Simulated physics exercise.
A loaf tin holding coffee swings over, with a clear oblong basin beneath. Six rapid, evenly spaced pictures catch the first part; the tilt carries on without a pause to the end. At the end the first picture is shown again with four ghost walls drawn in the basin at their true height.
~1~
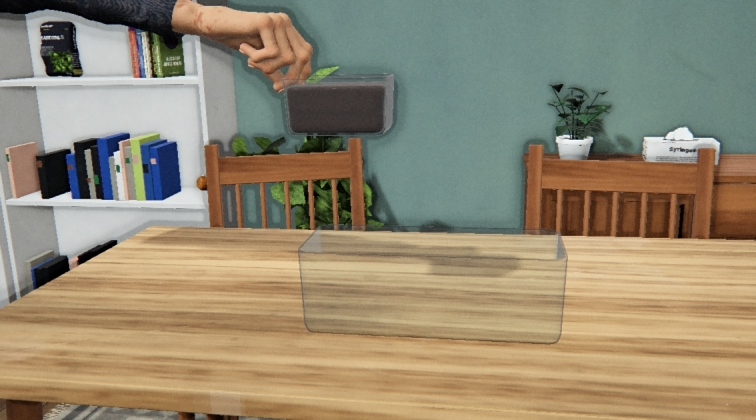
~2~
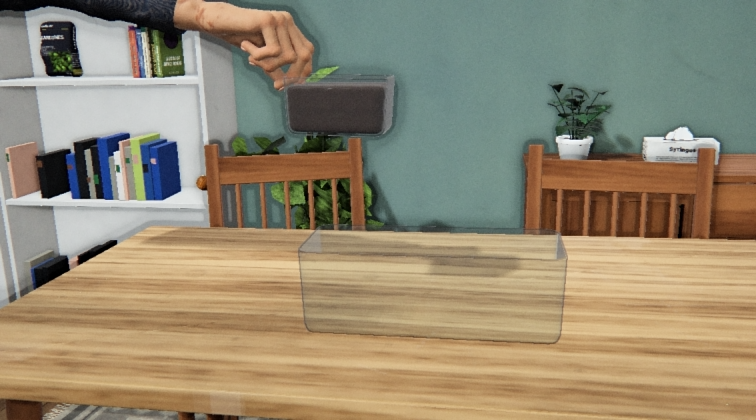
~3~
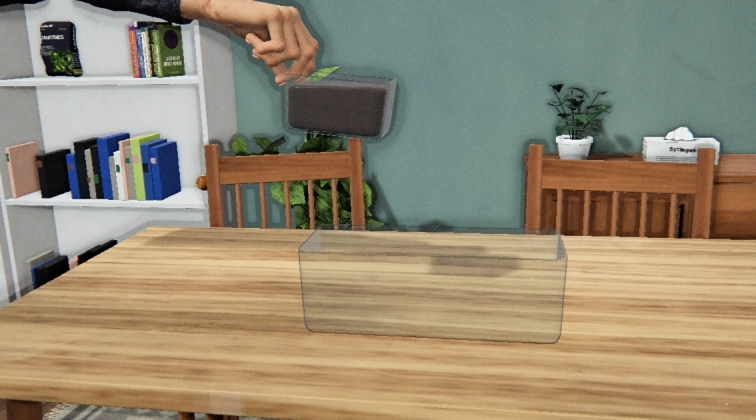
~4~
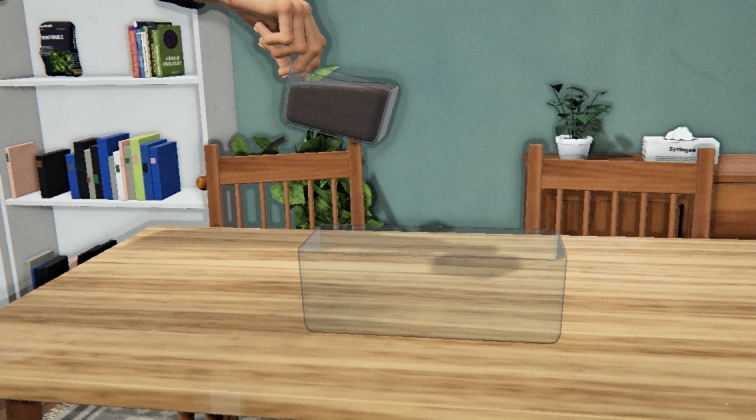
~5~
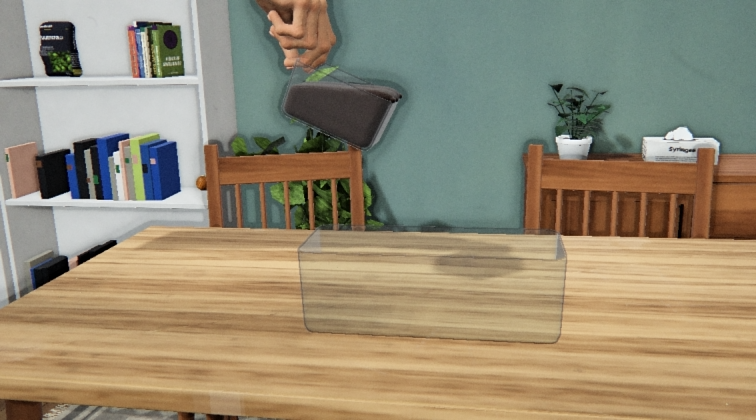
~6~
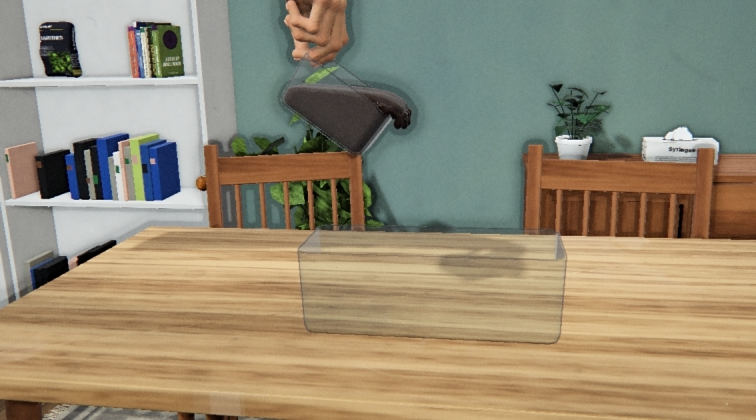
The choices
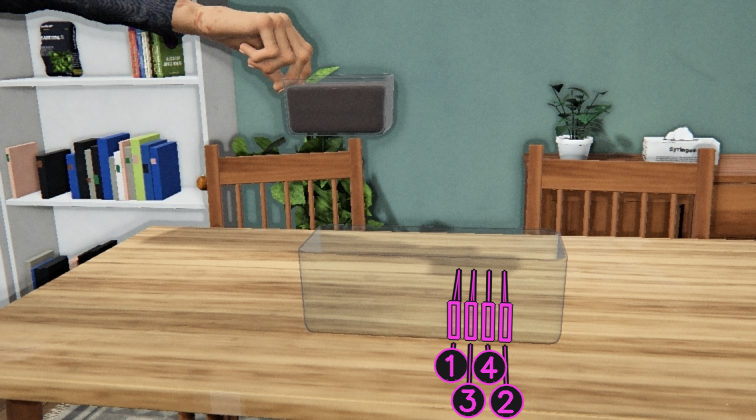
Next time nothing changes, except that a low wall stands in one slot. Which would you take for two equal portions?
Slot 1.
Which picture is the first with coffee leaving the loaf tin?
In picture 5.
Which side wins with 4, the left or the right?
The left one.
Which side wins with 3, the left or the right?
More ends on the left.
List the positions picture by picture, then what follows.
Upright, lip at (388, 75); basin from (305, 329) to (561, 342); nothing has left yet.
Upright, lip at (389, 77); nothing has left yet.
Tipped about 7°, lip at (391, 81); nothing has left yet.
Tipped about 14°, lip at (393, 88); nothing has left yet.
Tipped about 24°, lip at (395, 98); coffee is over the lip, down to (395, 98).
Tipped about 36°, lip at (394, 110); coffee is over the lip, down to (406, 125).
On the marked copy, 1 at (453, 343); 2 at (504, 346); 3 at (470, 344); 4 at (487, 345).
For slot 1, about 50 % ends left of the wall and 44 % right of it; 6 % is lost outside.
For slot 2, about 87 % ends left of the wall and 7 % right of it; 6 % is lost outside.
For slot 3, about 81 % ends left of the wall and 11 % right of it; 8 % is lost outside.
For slot 4, about 89 % ends left of the wall and 5 % right of it; 5 % is lost outside.
